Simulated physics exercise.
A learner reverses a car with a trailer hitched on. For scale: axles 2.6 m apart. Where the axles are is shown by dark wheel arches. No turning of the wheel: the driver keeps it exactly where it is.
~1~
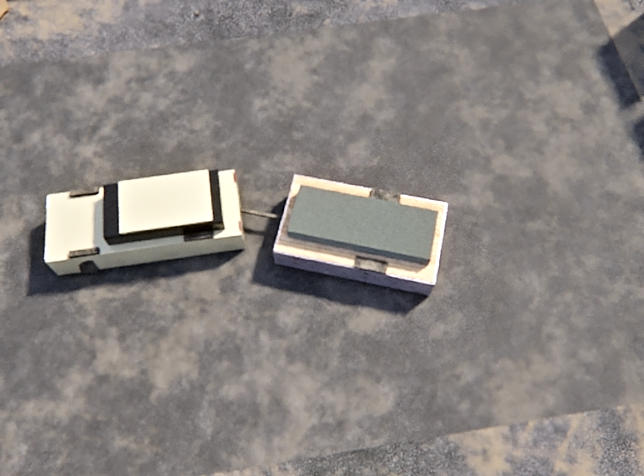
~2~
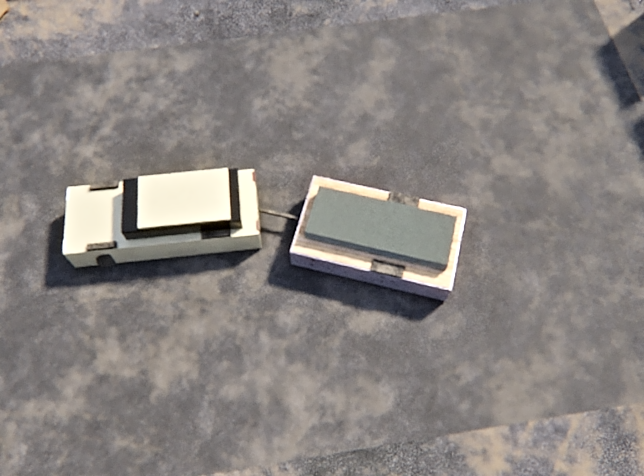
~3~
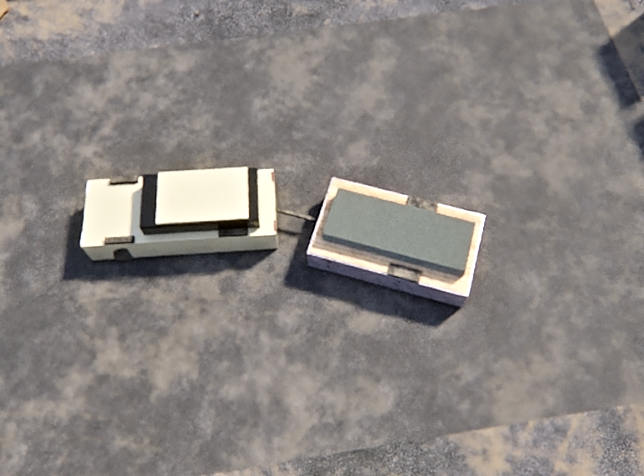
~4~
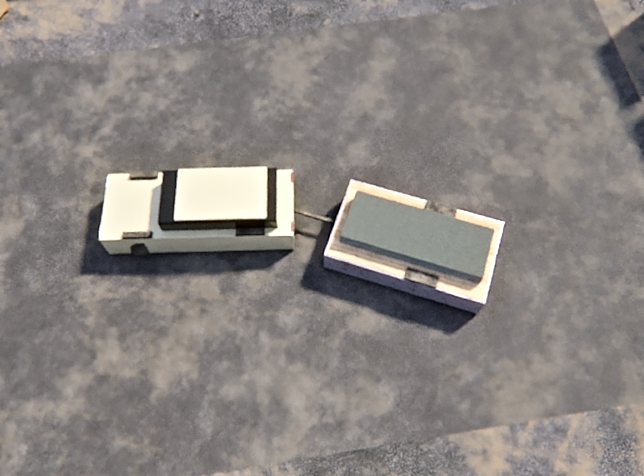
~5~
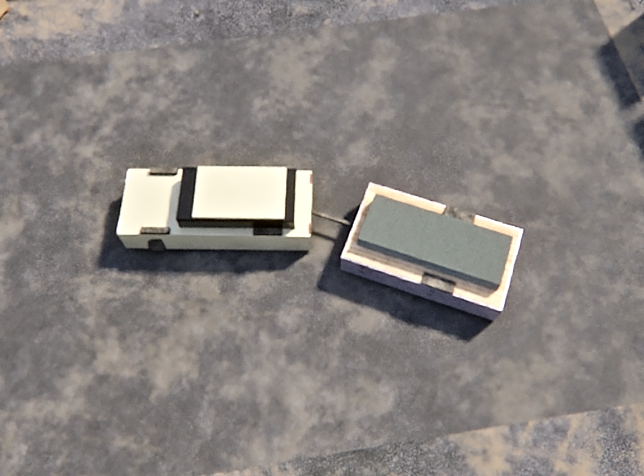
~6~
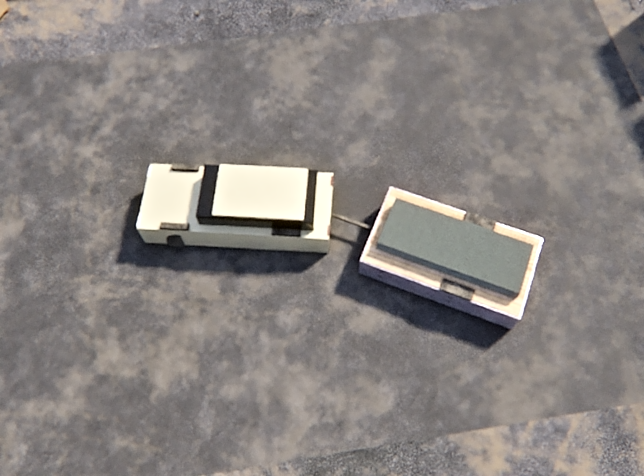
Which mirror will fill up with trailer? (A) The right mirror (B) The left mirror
Option A: The right mirror.
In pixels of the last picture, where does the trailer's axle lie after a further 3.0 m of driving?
The axle is about at (593, 308).
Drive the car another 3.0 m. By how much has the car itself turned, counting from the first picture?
Heading change vs. first picture: Approx. 30 deg.
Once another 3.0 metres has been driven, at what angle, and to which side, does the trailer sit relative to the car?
Roughly 10 degrees toward its left.
3.0 m further on, the tail is 9° to the car's left, the car has turned 29° and the trailer's axle is at (593, 308) of the last picture.
6.0 m further on, the tail is 12° to the car's right, the car has turned 46° and the trailer's axle is out of the picture.
9.0 m further on, the tail is 60° to the car's right, the car has turned 63° and the trailer's axle is out of the picture; it has jack-knifed.
